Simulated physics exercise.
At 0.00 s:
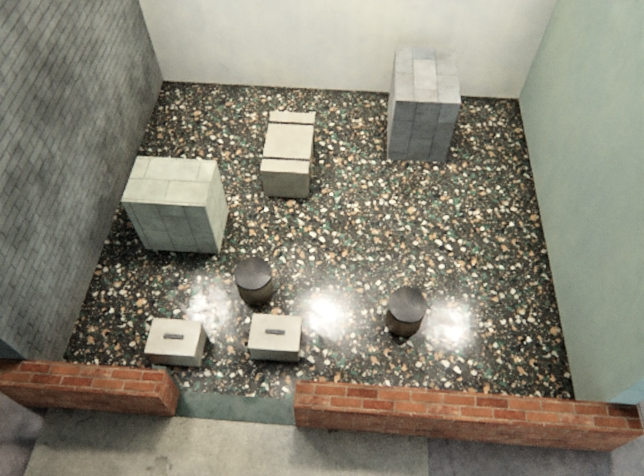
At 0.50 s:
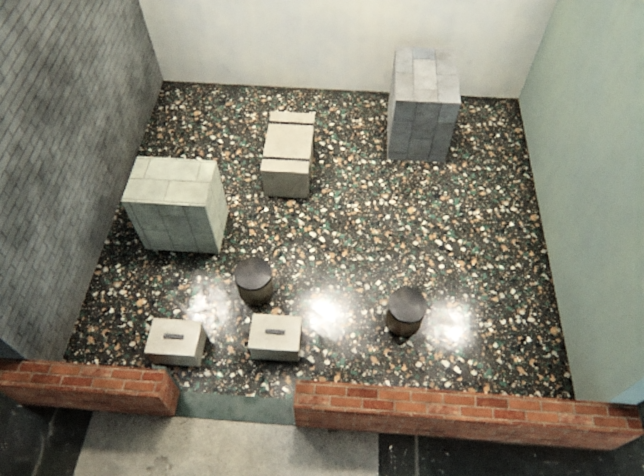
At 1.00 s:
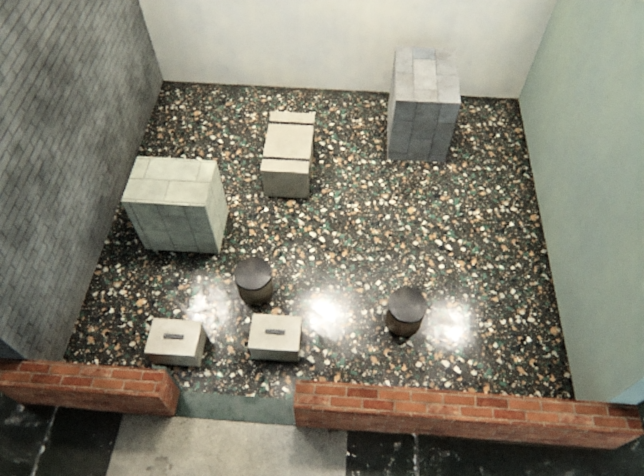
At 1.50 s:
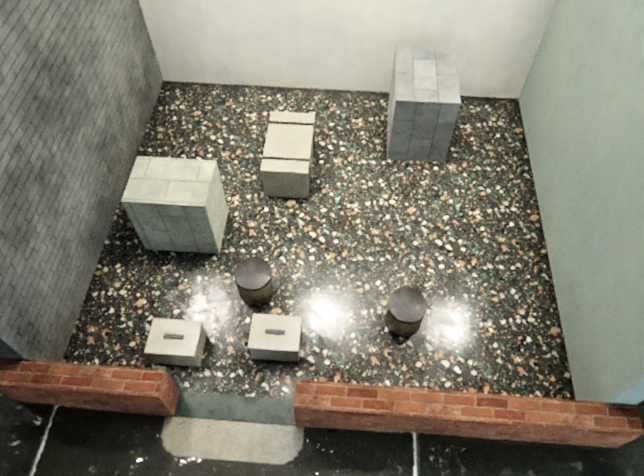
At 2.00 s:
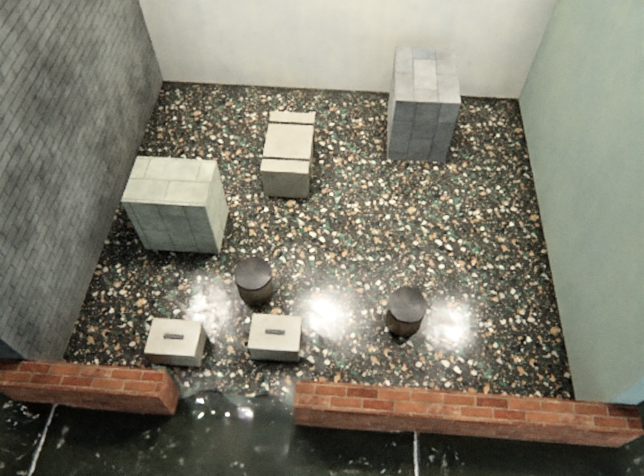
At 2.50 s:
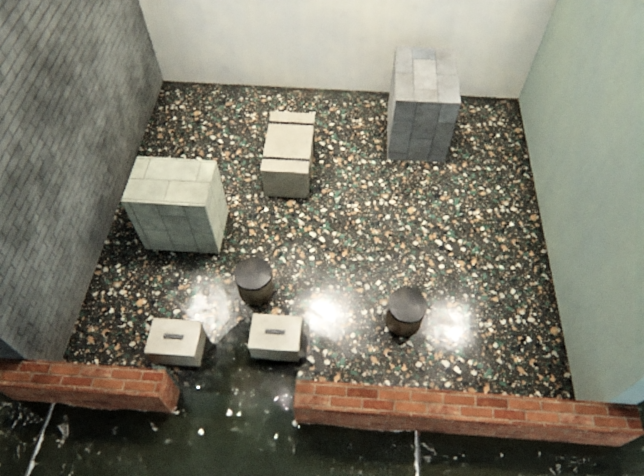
In this clip, dark water spreads from both sides over the pale ground outside a low brick wall, covers the strip before its gap, then enters the speckled floor, while the boxes and two dark, round pails stay still.
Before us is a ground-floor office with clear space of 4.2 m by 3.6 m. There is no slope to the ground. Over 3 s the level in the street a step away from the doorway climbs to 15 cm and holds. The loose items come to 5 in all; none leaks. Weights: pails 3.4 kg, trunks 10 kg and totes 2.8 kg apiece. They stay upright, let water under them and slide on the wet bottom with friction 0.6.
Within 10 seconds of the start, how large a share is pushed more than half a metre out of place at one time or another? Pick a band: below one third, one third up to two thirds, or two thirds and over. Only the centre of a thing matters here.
The share is two thirds and over.
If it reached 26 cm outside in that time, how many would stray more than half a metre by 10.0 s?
The count would be 4.
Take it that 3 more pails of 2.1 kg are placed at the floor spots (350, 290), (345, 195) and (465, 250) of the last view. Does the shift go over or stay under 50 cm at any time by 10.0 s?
So the first ends up past the threshold, the second past the threshold, the third below the threshold.
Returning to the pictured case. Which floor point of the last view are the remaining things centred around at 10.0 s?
It sits at about (352, 220).
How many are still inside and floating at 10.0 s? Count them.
Tally: 3 of them.
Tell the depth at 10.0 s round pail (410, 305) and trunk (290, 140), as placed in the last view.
Depths: Near 1 cm, then near 8 cm.
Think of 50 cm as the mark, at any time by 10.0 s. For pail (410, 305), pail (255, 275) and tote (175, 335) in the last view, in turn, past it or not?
So that's inside it for the first, beyond it for the second and beyond it for the last.
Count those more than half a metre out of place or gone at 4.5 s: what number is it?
My count gives 3.
After 3.5 s 1 of 5 are over 50 cm from their spots; 0 afloat.
After 4.5 s 3 of 5 are over 50 cm from their spots; 0 afloat.
After 7.0 s 2 of 5 are over 50 cm from their spots; 2 afloat.
After 10.0 s 4 of 5 are over 50 cm from their spots, and 4 have been at some point; 3 afloat.
